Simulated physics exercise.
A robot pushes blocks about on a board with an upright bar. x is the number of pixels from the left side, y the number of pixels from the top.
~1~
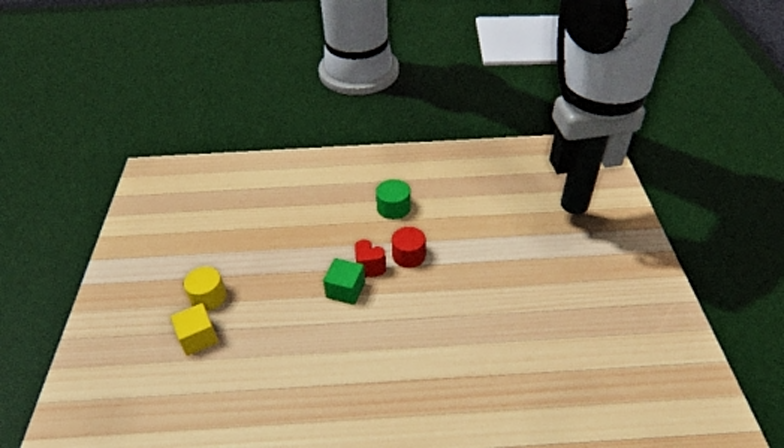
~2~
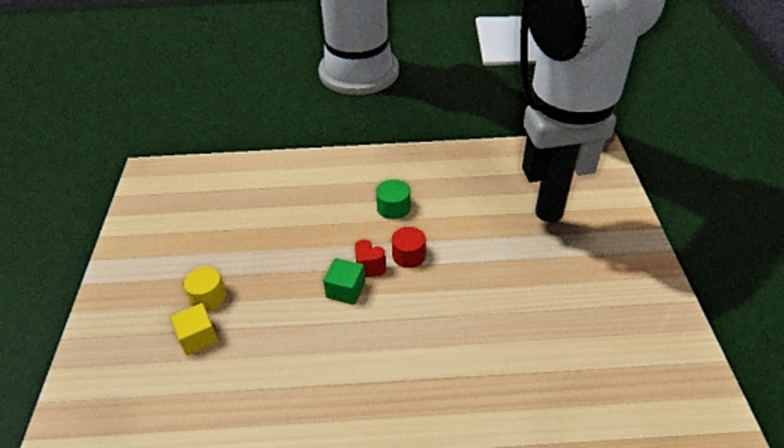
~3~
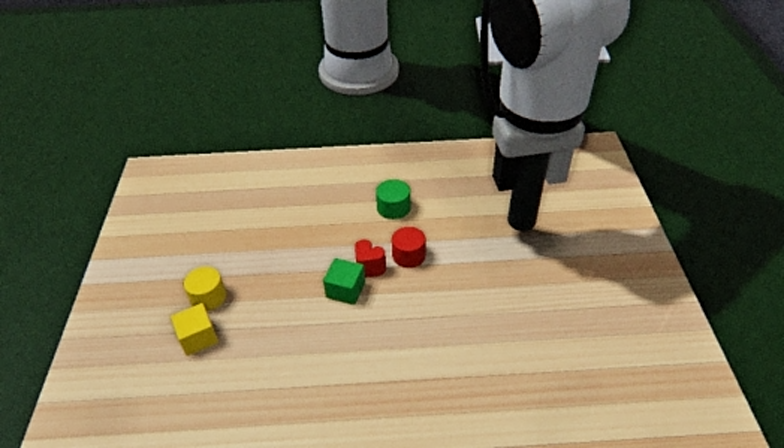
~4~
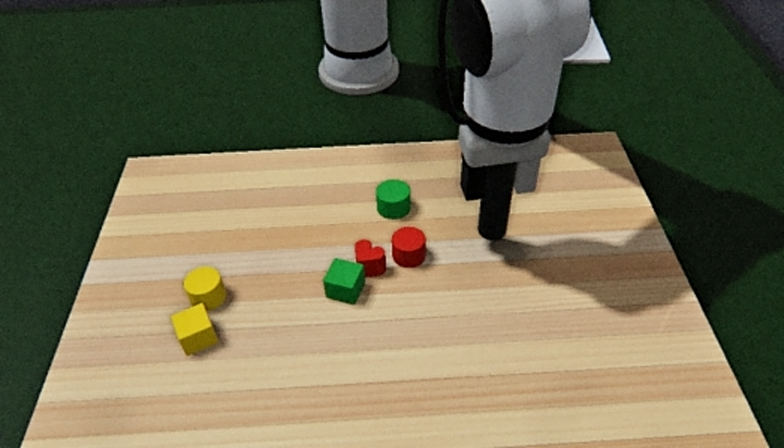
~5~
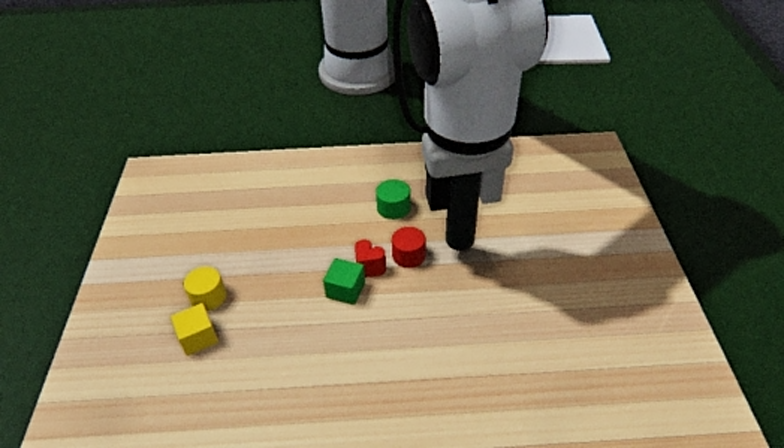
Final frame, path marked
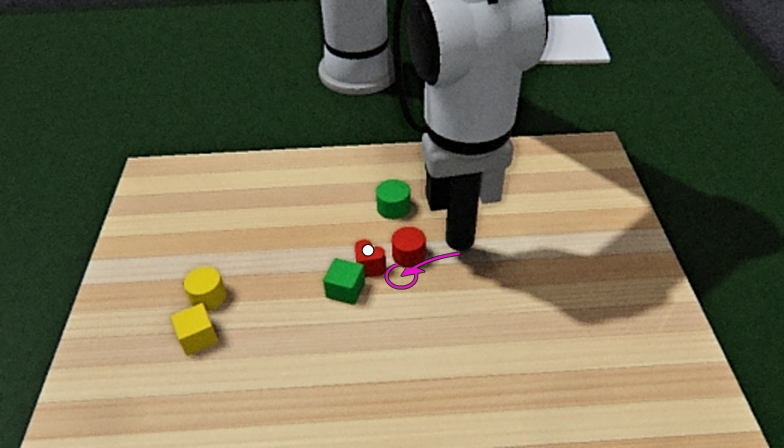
At the start, a robot arm holds a dark upright bar near the upper right of a wooden board, with red, green and yellow blocks lying to its left. The arm then moves the bar steadily left and slightly downward, ending just right of the red disc, while the blocks stay still.
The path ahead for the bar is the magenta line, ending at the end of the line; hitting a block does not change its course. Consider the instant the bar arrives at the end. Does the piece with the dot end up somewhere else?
Yes
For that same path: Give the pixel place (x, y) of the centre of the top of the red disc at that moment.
My best guess is (381, 239).
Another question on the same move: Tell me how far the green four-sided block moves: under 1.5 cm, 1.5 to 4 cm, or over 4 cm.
Below 1.5 cm.
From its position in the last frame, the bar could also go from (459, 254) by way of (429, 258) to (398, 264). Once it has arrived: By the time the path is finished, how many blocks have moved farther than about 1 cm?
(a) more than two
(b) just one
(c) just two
Option c.
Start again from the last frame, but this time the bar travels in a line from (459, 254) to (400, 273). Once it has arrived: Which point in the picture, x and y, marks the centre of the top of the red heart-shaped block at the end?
(348, 248)
Drawn move, from (459, 254) by way of (438, 258) and (419, 265) to (401, 276); the dot is on the red heart-shaped block.
The first path, step by step. Halfway along, bar (428, 249); red disc (397, 239).
At the end, bar (401, 264); green four-sided block (340, 274); red heart-shaped block (348, 249), turned 30° anticlockwise; green disc still; red disc (381, 239).
